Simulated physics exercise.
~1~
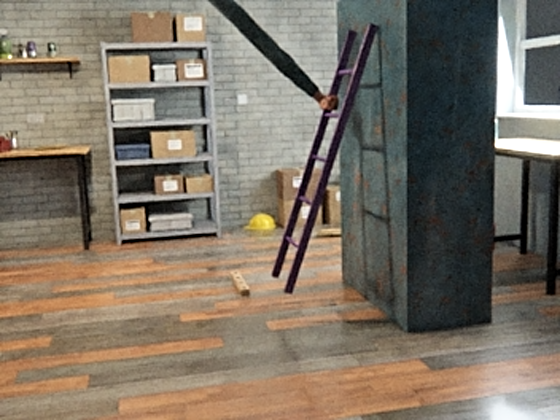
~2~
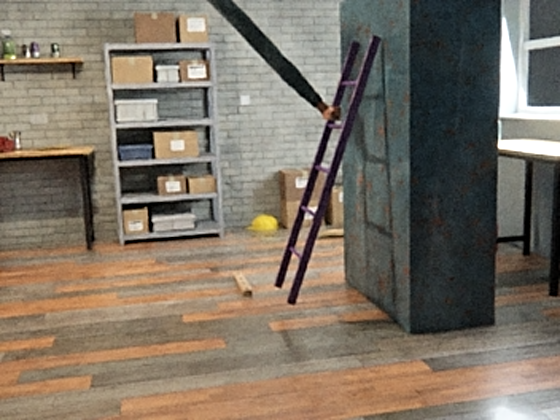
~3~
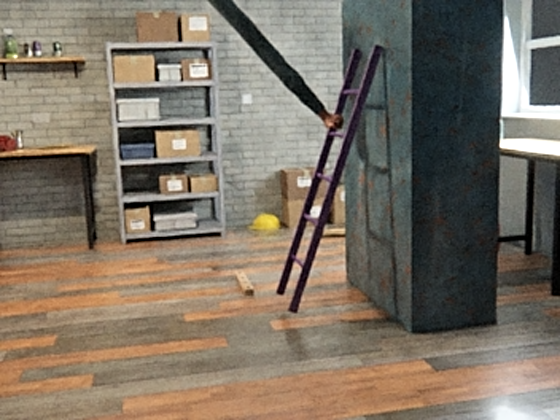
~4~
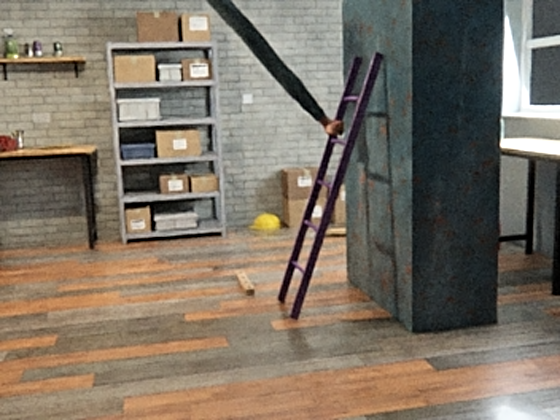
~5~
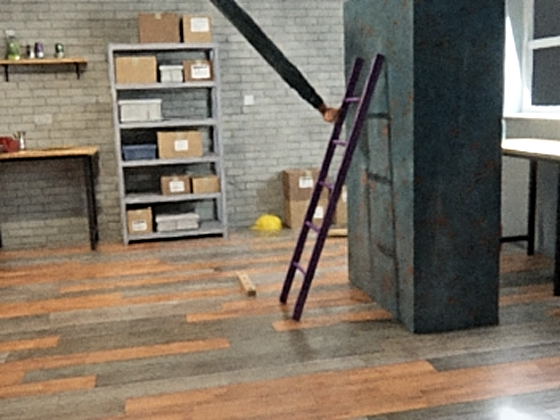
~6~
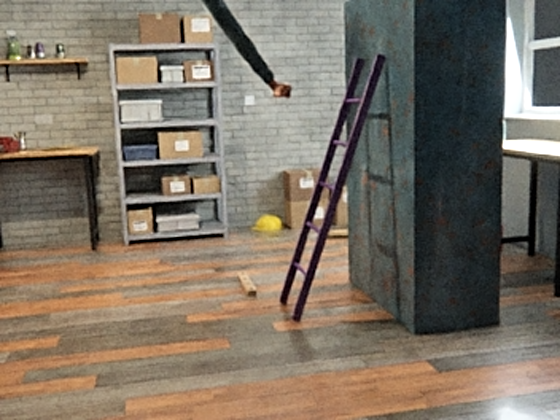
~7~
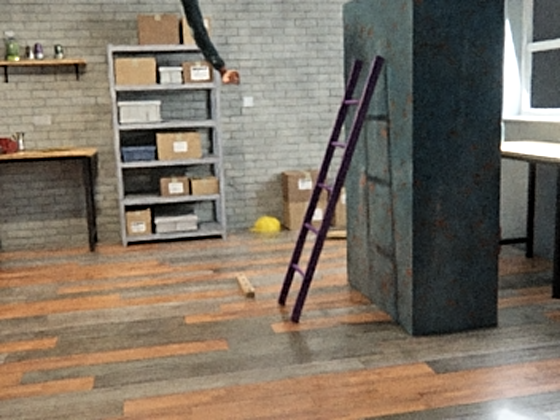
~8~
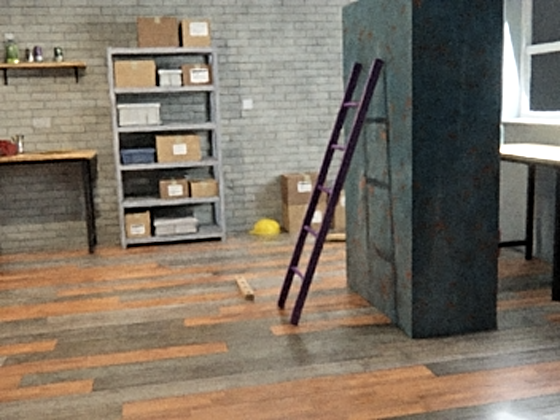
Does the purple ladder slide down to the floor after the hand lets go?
No, the purple ladder stays up, leaning against the dark cupboard after the hand draws away.
